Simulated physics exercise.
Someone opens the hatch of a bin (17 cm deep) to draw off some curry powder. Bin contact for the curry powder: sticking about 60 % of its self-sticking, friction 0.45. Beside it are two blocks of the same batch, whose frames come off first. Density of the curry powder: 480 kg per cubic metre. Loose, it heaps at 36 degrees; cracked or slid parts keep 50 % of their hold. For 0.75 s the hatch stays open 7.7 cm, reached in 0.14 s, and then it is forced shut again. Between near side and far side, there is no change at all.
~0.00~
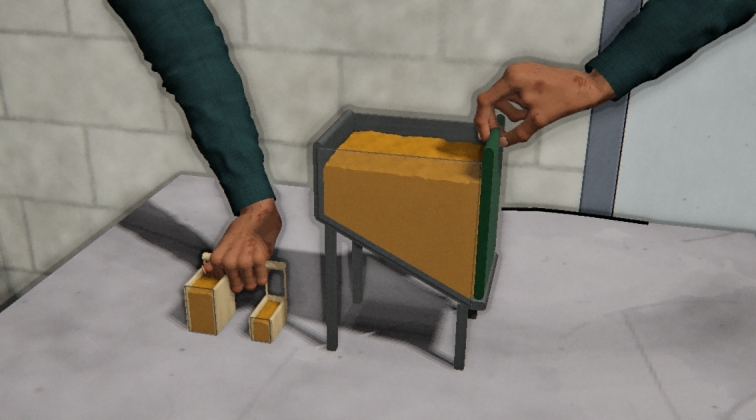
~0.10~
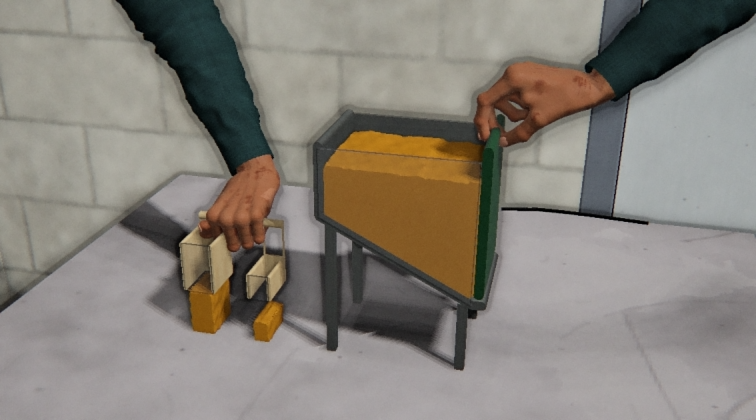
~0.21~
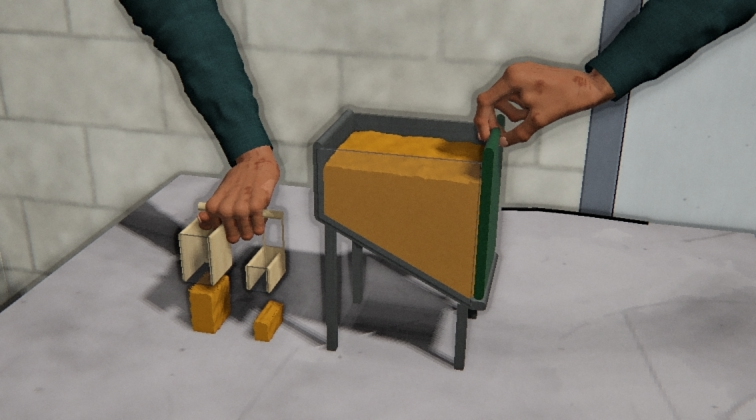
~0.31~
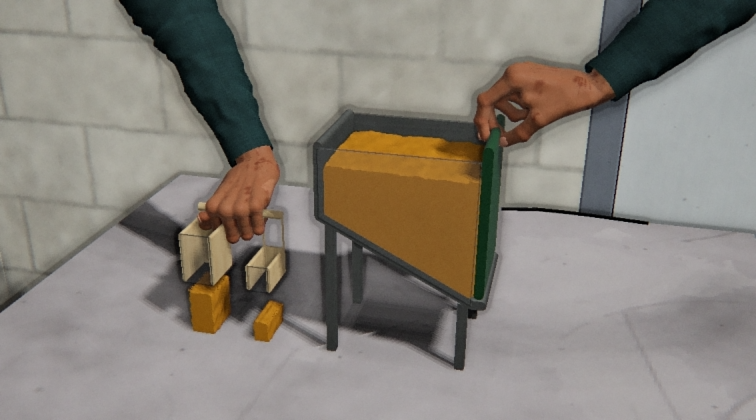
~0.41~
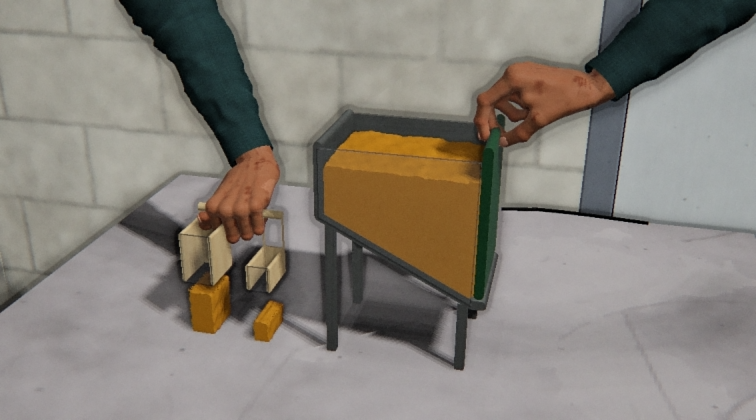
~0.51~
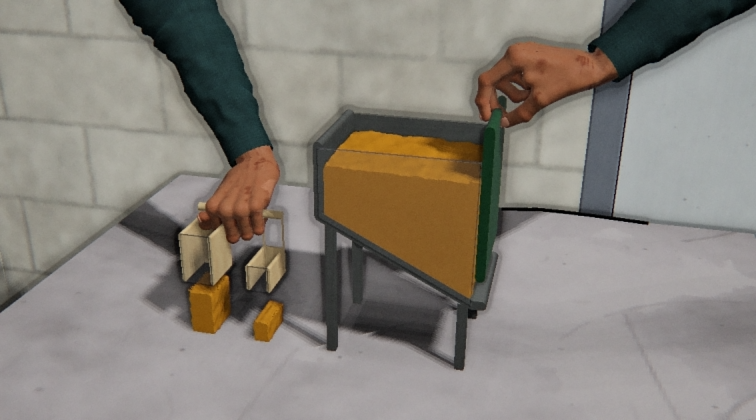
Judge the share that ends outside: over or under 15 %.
It ends up short of the 15 % line.
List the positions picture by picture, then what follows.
Top of the hatch at (488, 154), not yet moved; highest point of the curry powder at (336, 167); test blocks 6.6 cm, 3.1 cm high (left to right), in the first picture.
Top of the hatch at (488, 154), not yet moved; highest point of the curry powder at (336, 167); test blocks 6.6 cm, 3.1 cm high (left to right), in the second picture.
Top of the hatch at (488, 154), not yet moved; highest point of the curry powder at (336, 167); test blocks 6.6 cm, 3.1 cm high (left to right), in the third picture.
Top of the hatch at (488, 154), not yet moved; highest point of the curry powder at (336, 167); test blocks 6.6 cm, 3.1 cm high (left to right), in the fourth picture.
Top of the hatch at (488, 154), not yet moved; highest point of the curry powder at (336, 167); test blocks 6.6 cm, 3.1 cm high (left to right), in the fifth picture.
Top of the hatch at (490, 133), moved 2.5 cm; highest point of the curry powder at (336, 167); test blocks 6.6 cm, 3.1 cm high (left to right), in the sixth picture.
By 0.73 s, the hatch is 7.7 cm open and 0 % is out.
By 0.99 s, the hatch is 7.7 cm open and 0 % is out.
By 1.24 s, the hatch is 7.7 cm open and 0 % is out.
By 1.50 s, the hatch is 1.9 cm open and 0 % is out.
By 1.73 s, at the end, the hatch is shut and 1 % is out.
